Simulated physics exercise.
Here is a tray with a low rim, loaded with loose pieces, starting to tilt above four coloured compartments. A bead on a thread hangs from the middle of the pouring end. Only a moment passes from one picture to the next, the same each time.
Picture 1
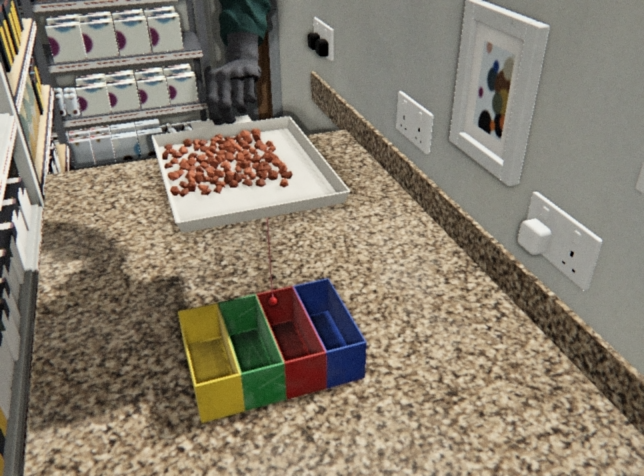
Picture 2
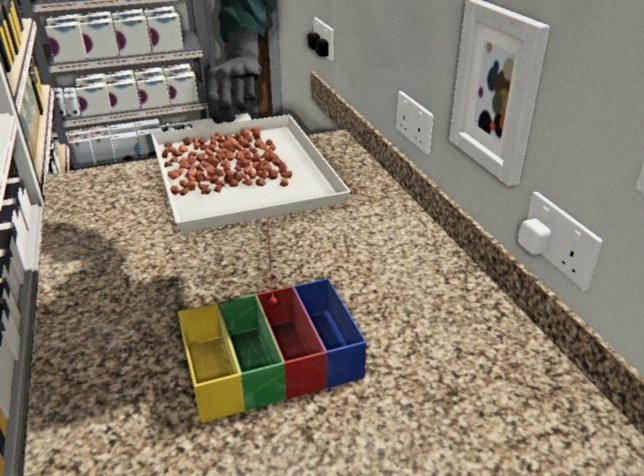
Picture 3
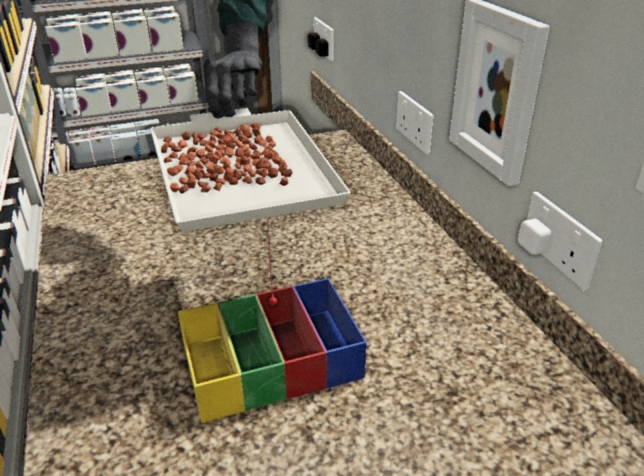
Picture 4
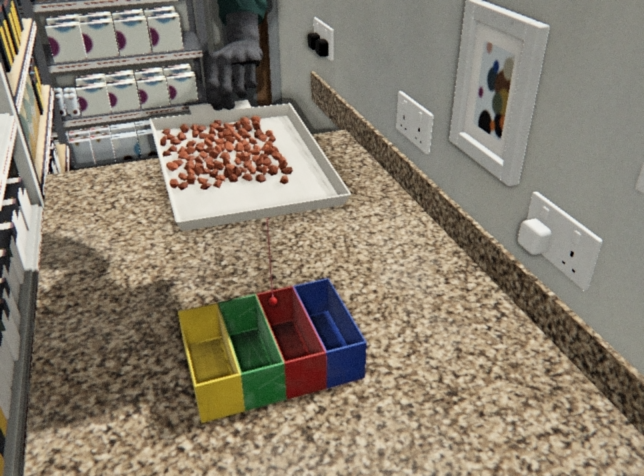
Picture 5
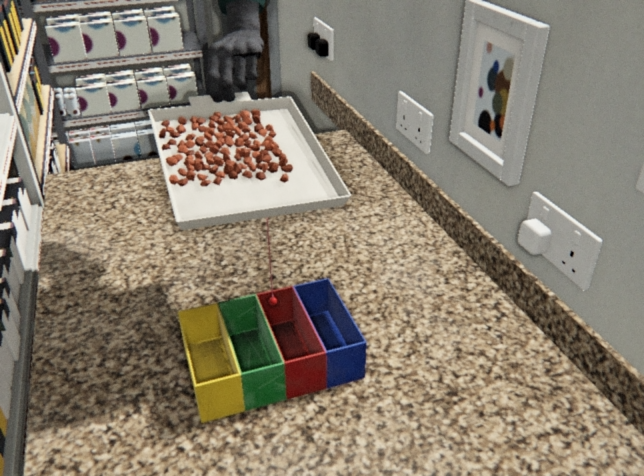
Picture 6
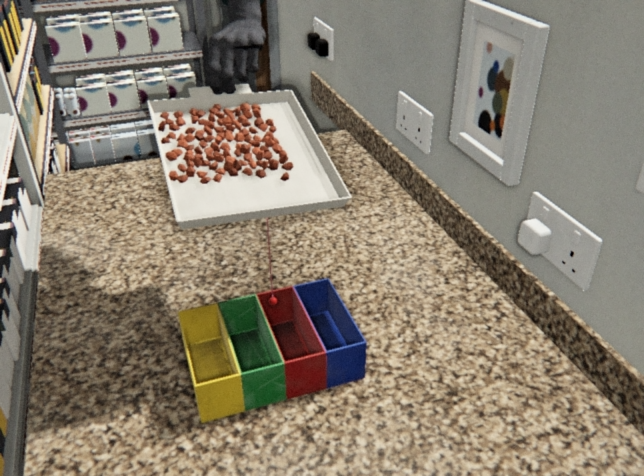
A white tray of reddish-brown pieces sat level at first, then its far end rose slightly while a gloved hand stayed behind it, and the yellow, green, red and blue compartments stayed still.
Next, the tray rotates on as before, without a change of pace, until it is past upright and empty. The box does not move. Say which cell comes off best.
The blue cell gets the most.
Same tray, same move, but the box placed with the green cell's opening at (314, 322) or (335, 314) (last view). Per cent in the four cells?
About 90 and 80 per cent.
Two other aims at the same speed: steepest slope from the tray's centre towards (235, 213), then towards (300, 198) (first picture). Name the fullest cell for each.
One: Yellow. Two: The blue one.
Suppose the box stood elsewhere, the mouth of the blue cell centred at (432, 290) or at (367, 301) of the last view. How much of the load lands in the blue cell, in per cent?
First some 0, then 20 per cent.
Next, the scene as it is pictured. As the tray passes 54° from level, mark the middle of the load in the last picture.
Near (292, 196).
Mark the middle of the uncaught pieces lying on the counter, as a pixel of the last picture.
Close to (396, 332).
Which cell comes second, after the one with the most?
The runner-up: The red cell.
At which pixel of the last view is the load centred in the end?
Close to (324, 354).
Shortly afterwards, tray tipped steeply; all but a few on the tray; only a few in the blue cell; a little falling or outside the box.
Next, tray tipped right over; near two thirds on the tray; a little in the blue cell; a little in the red cell; only a few in the green cell; a little falling or outside the box.
Some moments later, tray tipped past a quarter turn; near half in the blue cell; near a quarter in the red cell; a little in the green cell; near a quarter falling or outside the box.
In the end, tray tipped past a quarter turn; near half in the blue cell; near a quarter in the red cell; a little in the green cell; none at all in the yellow cell; near a quarter outside the box.
